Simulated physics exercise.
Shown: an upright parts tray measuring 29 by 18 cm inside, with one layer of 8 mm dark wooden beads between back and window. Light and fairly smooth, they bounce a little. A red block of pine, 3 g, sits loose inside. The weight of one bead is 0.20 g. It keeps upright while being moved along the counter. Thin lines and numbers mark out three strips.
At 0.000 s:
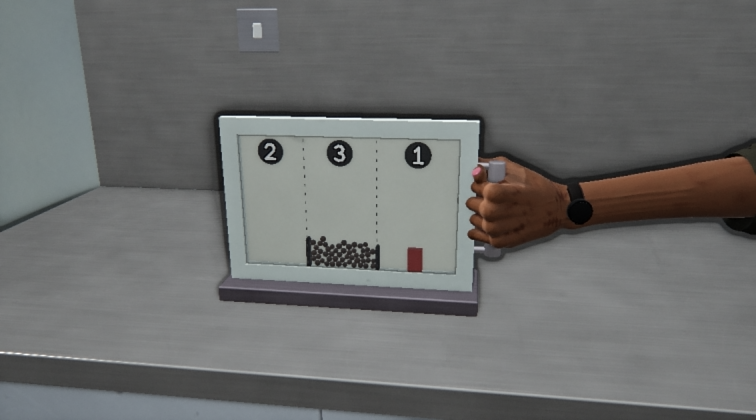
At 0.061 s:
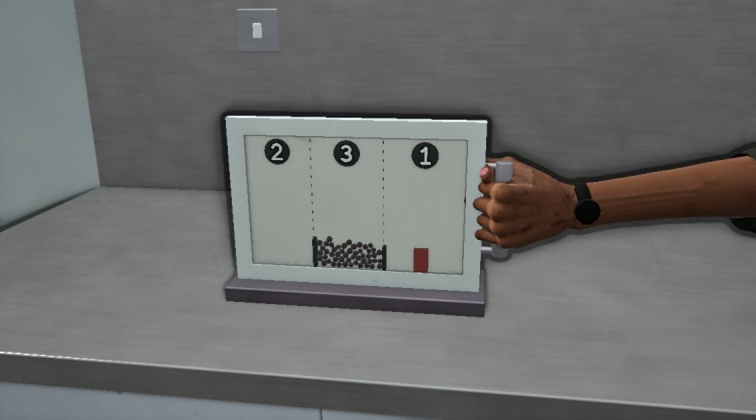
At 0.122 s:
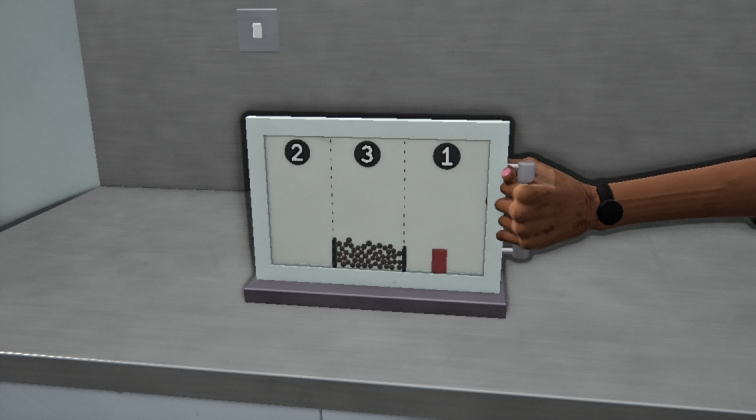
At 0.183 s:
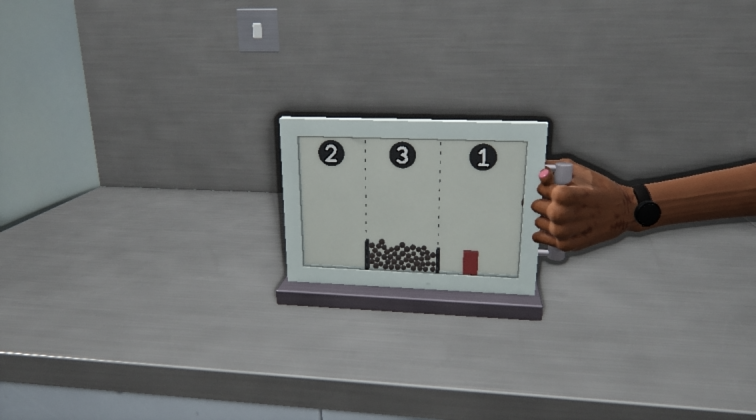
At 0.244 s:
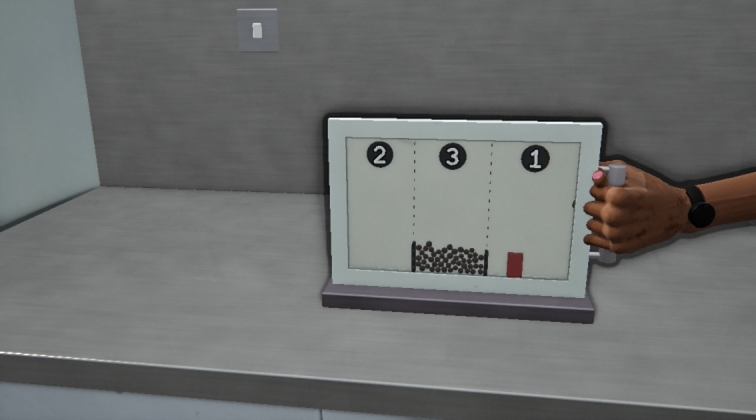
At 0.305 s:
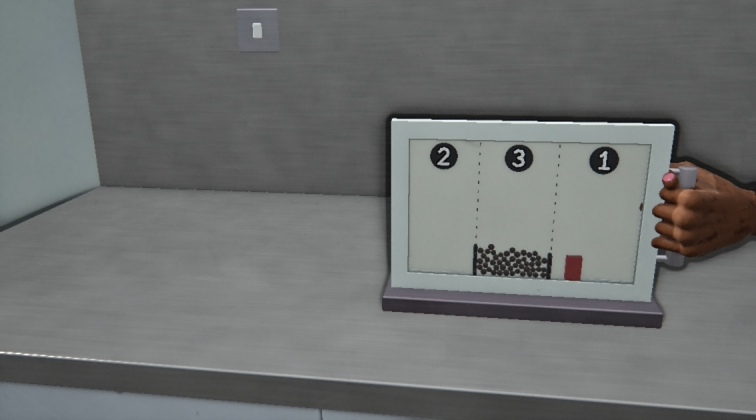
At the start, a hand wearing a dark watch grips the right side of an upright tray on a grey counter, with dark beads in its middle section and a red block at right. The hand then slides the tray steadily rightward, the beads and block travelling upright with it.
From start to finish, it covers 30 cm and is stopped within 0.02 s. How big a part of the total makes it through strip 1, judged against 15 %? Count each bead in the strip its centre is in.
It is more than 15 %.
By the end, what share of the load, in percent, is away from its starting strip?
Around 20 percent.
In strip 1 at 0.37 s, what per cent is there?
I'd say close to 0 in a hundred.
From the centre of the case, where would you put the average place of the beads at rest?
About 2 cm right and 8 cm below.
After 0.37 s, it is 30 cm to the right; the beads' middle is in line with and 7 cm below the centre; no. 3, 100 %.
After 0.47 s, it is 30 cm to the right; the beads' middle is 1 cm right of and 7 cm below the centre; no. 1, 20 %, no. 3, 80 %.
After 0.62 s, it is 30 cm to the right; the beads' middle is 2 cm right of and 8 cm below the centre; no. 1, 20 %, no. 3, 80 %.
All still by 1.1 s, it is 30 cm to the right; no. 1, 20 %, no. 2, 0 %, no. 3, 80 %.
